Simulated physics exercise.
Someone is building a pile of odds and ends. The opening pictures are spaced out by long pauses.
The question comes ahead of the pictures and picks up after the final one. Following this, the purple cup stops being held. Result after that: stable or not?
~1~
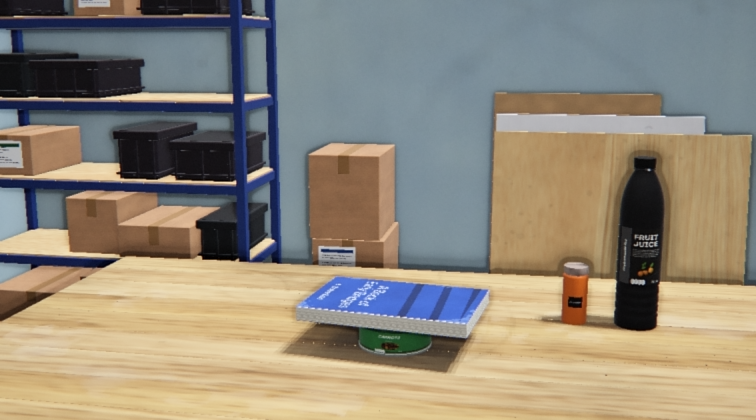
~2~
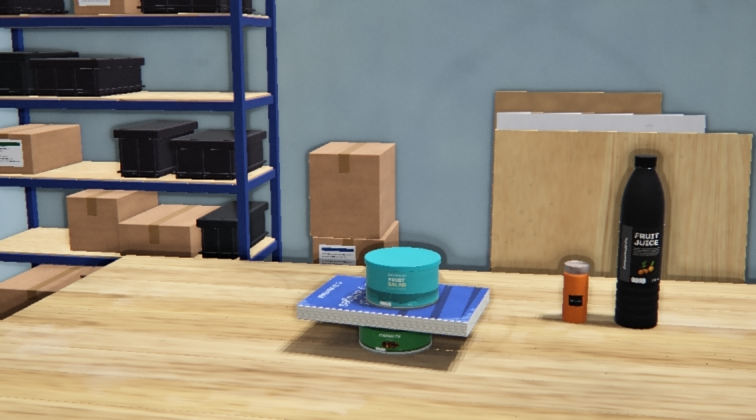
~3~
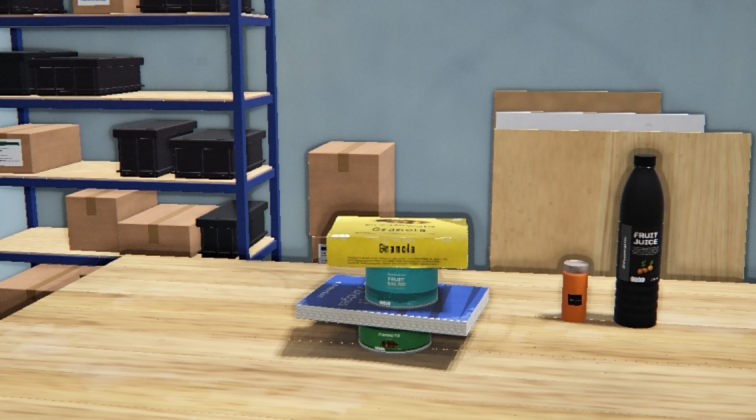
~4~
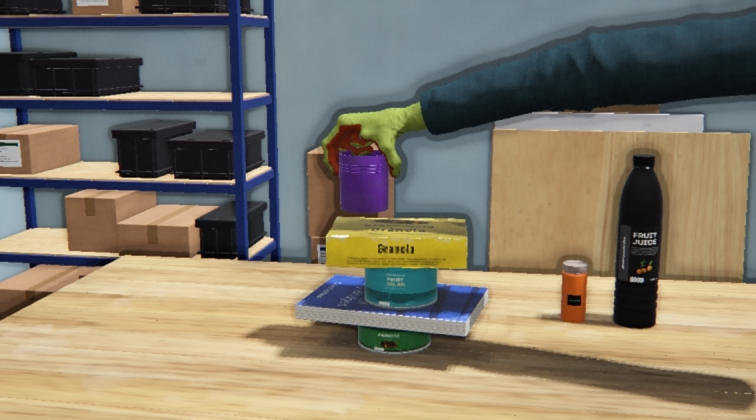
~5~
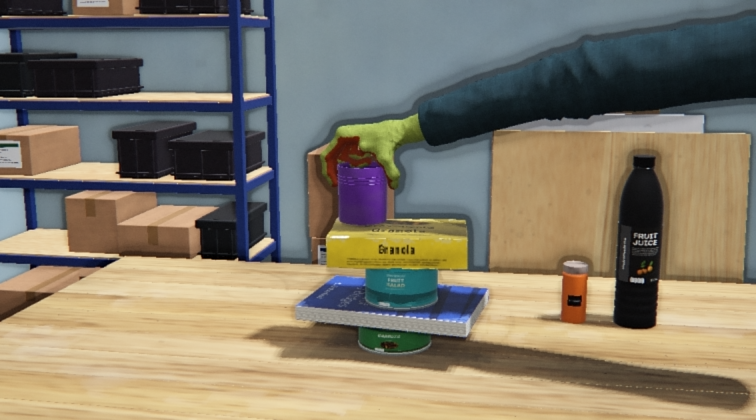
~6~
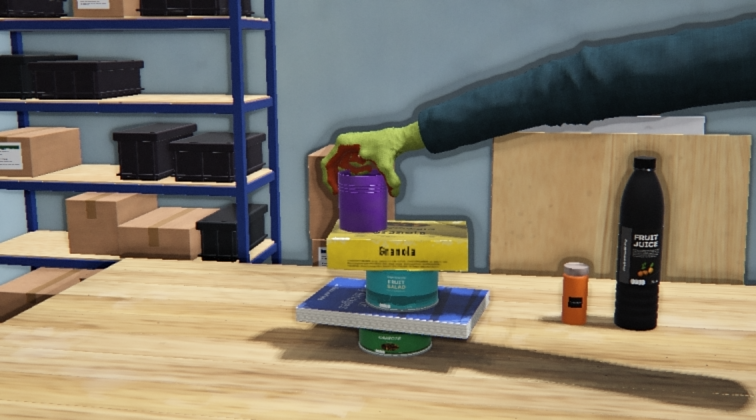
Stable.
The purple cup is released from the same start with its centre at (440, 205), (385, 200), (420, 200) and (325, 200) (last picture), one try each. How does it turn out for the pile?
Stays standing, stays standing, stays standing, topples over.
Then, 0.50 s after the last picture, nothing has stirred.
Then, 1.50 s after the last picture, purple cup resting near (363, 202).
Then, 2.50 s after the last picture, purple cup resting near (362, 202).
At rest, all 7 in place. Seen from the same camera at the end, purple cup near (362, 202). The pile holds.
